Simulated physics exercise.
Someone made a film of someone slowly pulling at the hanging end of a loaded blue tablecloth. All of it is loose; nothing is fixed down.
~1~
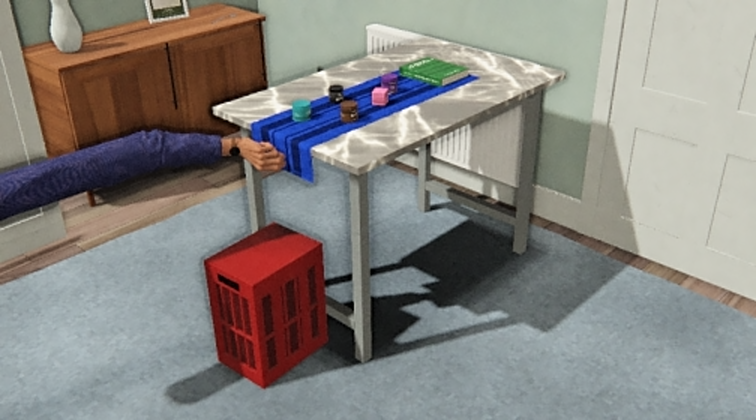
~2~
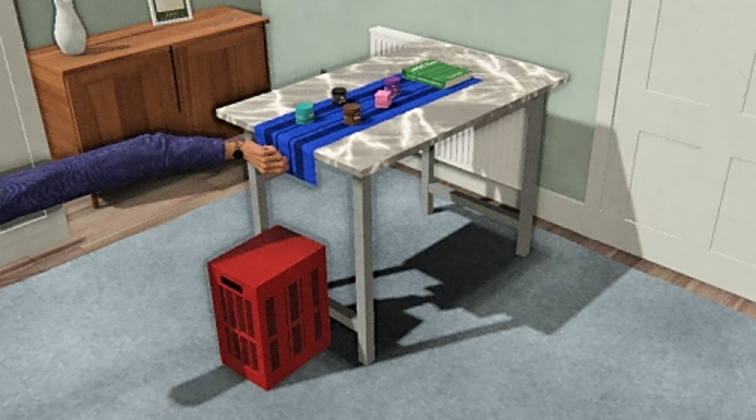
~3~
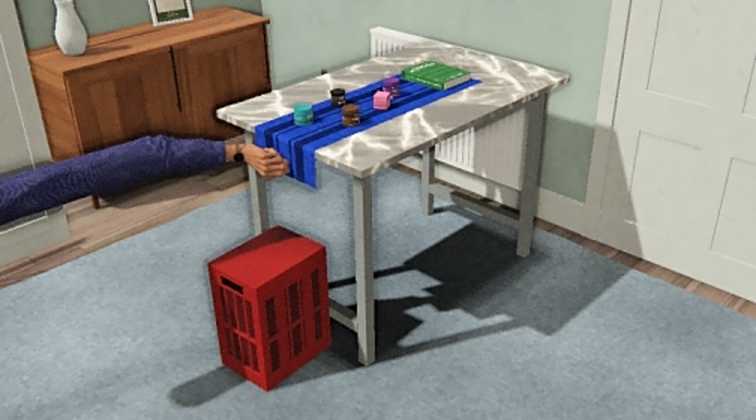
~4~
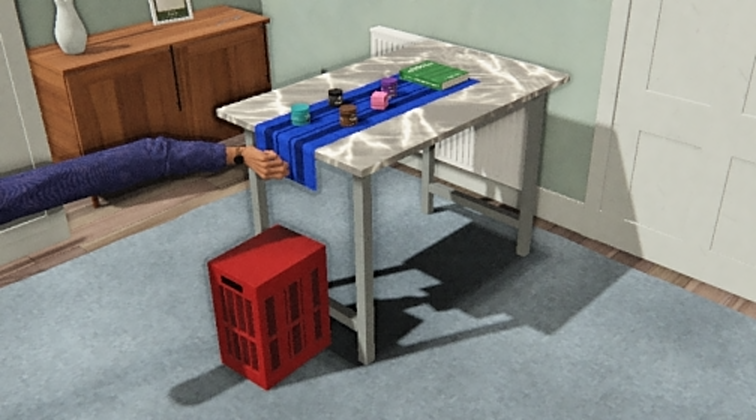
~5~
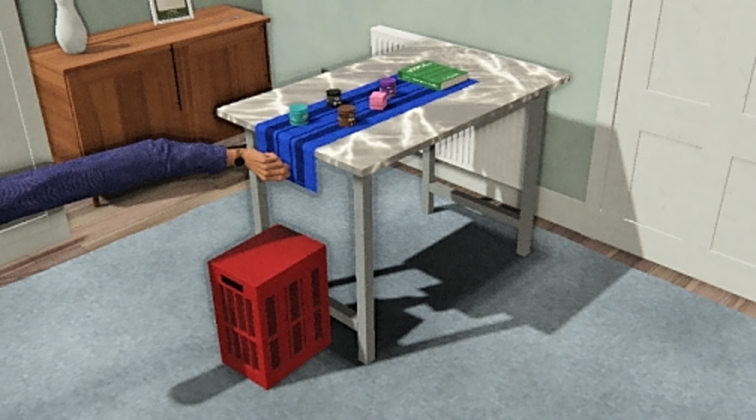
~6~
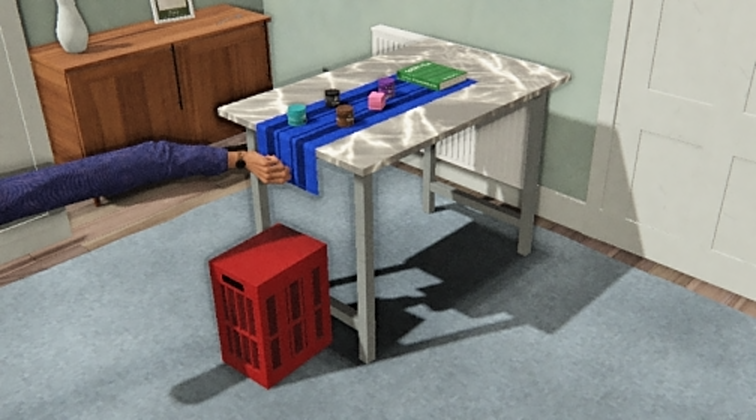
A blue cloth lying across a marble-patterned table slides slightly toward the hand gripping its hanging end, its hem lowering a little, while the small pots and pink cube on it shift slightly left with it, above a red crate.
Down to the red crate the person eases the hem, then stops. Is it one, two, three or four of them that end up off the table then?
In all, two slip off.
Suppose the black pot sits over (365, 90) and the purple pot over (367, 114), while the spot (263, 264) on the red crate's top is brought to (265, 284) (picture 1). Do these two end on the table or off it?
In the end the black pot is still on top and the purple pot is no longer on top.
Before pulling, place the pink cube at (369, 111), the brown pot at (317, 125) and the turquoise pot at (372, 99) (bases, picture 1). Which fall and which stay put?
The pink cube would stay in place, the brown pot would end up off, the turquoise pot would stay in place.
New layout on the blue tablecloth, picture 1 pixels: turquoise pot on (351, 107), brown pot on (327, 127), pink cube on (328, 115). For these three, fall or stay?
Outcome: The turquoise pot is still in place, the brown pot is gone, the pink cube is gone.
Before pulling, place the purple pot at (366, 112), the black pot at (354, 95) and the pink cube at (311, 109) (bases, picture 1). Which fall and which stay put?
Fate of the purple pot: It stays; fate of the black pot: It stays; fate of the pink cube: It goes.
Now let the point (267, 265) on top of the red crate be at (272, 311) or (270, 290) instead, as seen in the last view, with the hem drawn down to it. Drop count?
Counts: 4 / 3.
Soon after, hem near (289, 200); all still up.
Then, hem near (290, 228); turquoise pot gone.
Further on, hem on the crate; turquoise pot and brown pot gone.
At rest, hem on the crate; turquoise pot and brown pot gone. It carries off two.
